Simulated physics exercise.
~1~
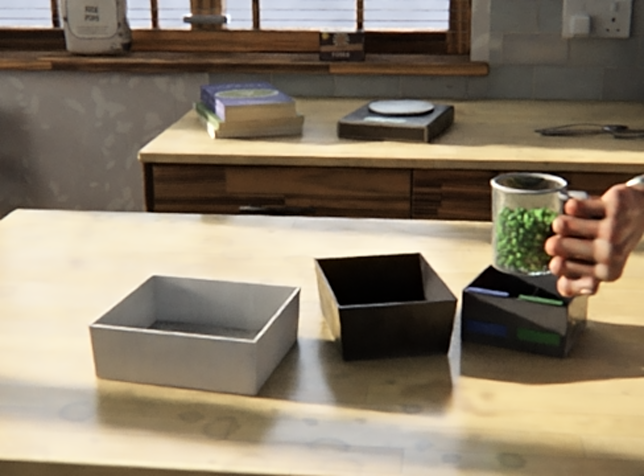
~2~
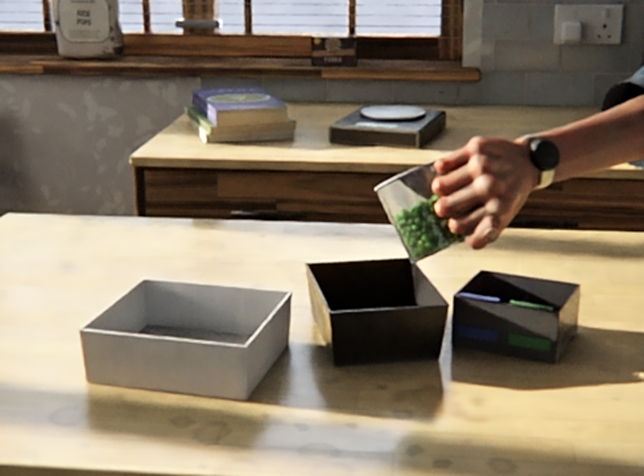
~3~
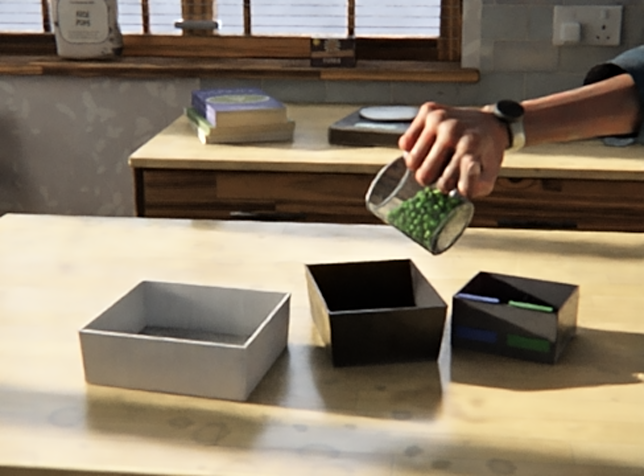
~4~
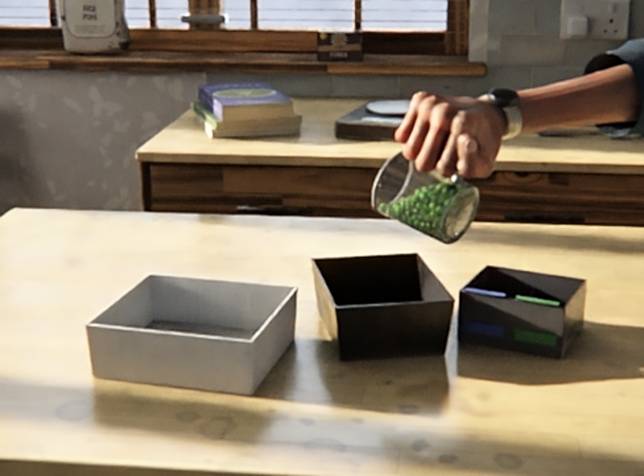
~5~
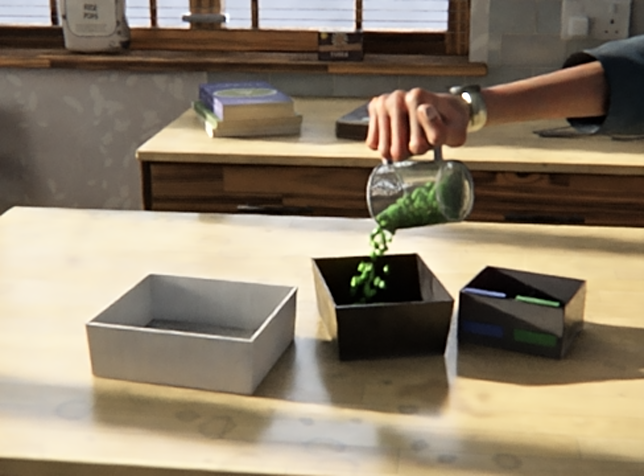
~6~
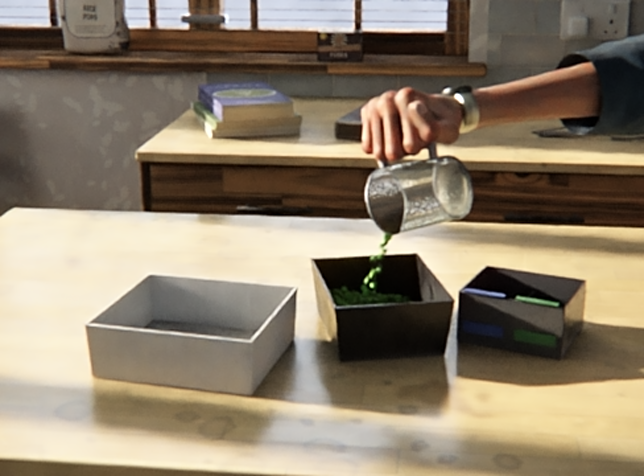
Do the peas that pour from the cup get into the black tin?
Yes, the stream of peas falls into the black tin in the middle, and none are seen landing in the white tin, the divided tin or on the table.
